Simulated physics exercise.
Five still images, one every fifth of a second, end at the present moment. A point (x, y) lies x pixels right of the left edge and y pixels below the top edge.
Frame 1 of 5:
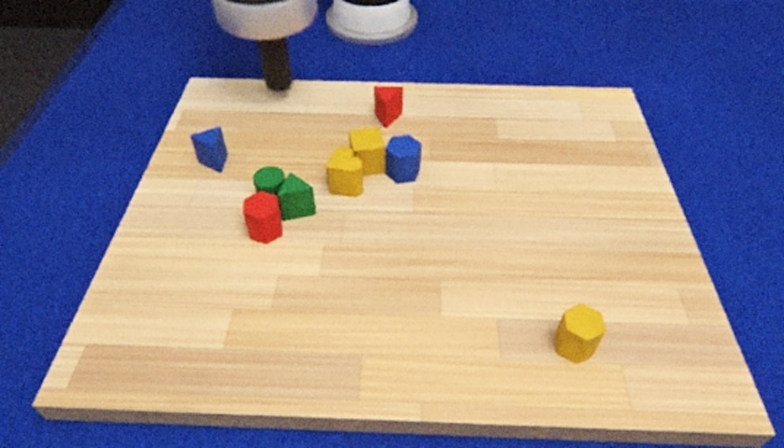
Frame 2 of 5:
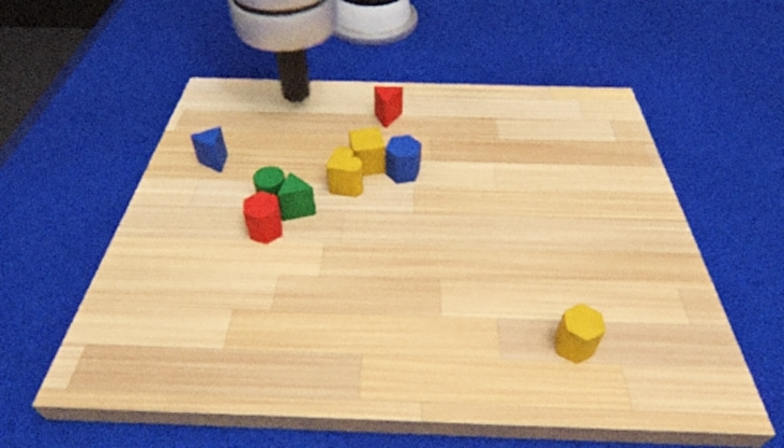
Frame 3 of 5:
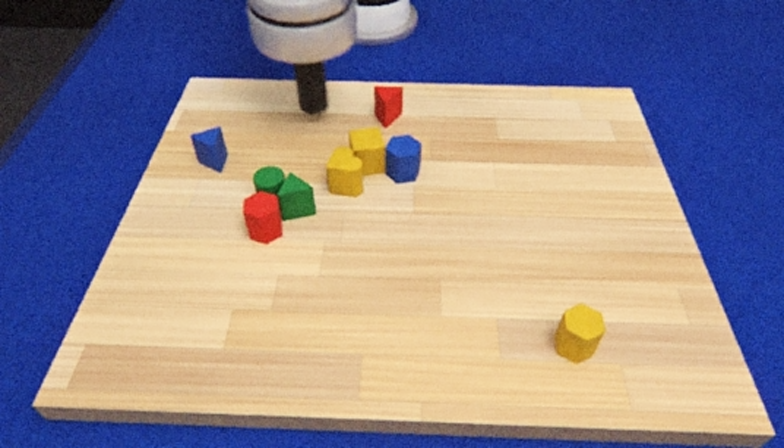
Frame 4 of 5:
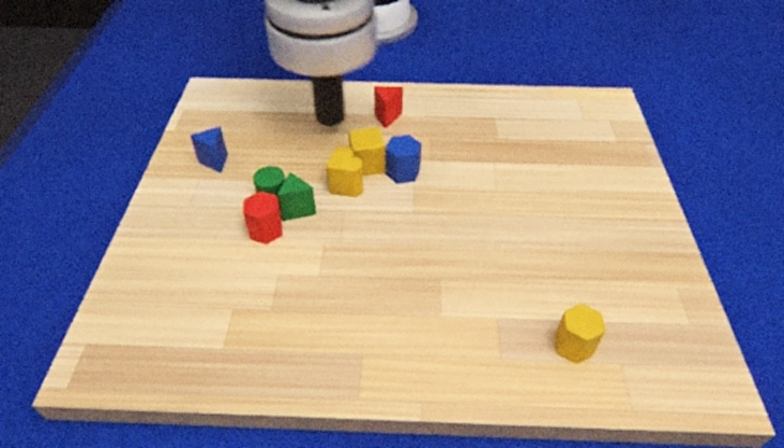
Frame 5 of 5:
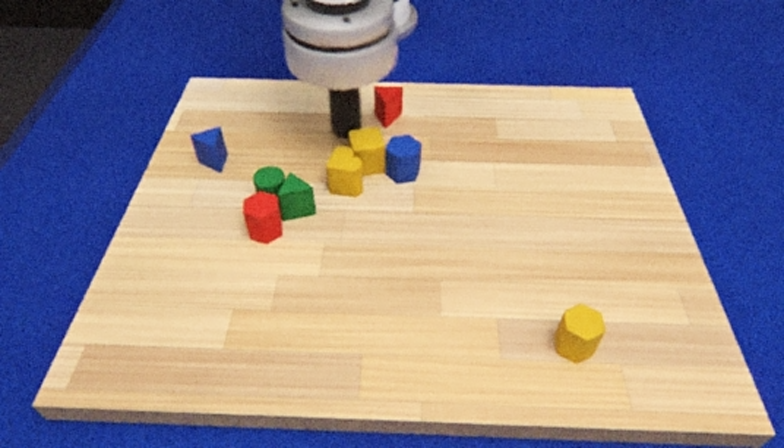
A robotic arm with a dark cylindrical tip moves right and toward the viewer over a wooden board, nearing two yellow blocks beside a blue one, while the red, green, blue and yellow blocks all stay still.
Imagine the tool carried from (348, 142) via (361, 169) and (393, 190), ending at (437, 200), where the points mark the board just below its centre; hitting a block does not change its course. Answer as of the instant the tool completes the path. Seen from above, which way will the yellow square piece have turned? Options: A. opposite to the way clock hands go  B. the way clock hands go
B
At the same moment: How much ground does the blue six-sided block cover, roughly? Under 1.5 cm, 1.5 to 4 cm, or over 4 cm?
Its final spot will lie 1.5 to 4 cm from the current one.
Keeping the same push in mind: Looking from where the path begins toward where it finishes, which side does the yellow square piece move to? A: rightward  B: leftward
A - rightward.
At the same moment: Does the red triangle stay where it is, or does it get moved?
When the path is over, the red triangle is still on its spot.
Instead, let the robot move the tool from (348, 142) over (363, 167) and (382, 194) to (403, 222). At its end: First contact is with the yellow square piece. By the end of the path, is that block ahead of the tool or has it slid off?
It remains before the tool.
What follows on the original path. One third of the way, tool (361, 157); yellow heart-shaped block (343, 161); yellow square piece (380, 159), turned 20° anticlockwise; blue six-sided block (410, 148), turned 30° anticlockwise.
Two thirds of the way, tool (394, 178); yellow heart-shaped block (343, 162); yellow square piece (410, 184); blue six-sided block (419, 149), turned 60° anticlockwise.
At the end, tool (438, 189); yellow heart-shaped block (343, 162); yellow square piece (424, 196), turned 20° clockwise; red triangle unmoved; blue six-sided block (426, 148), turned 85° anticlockwise.
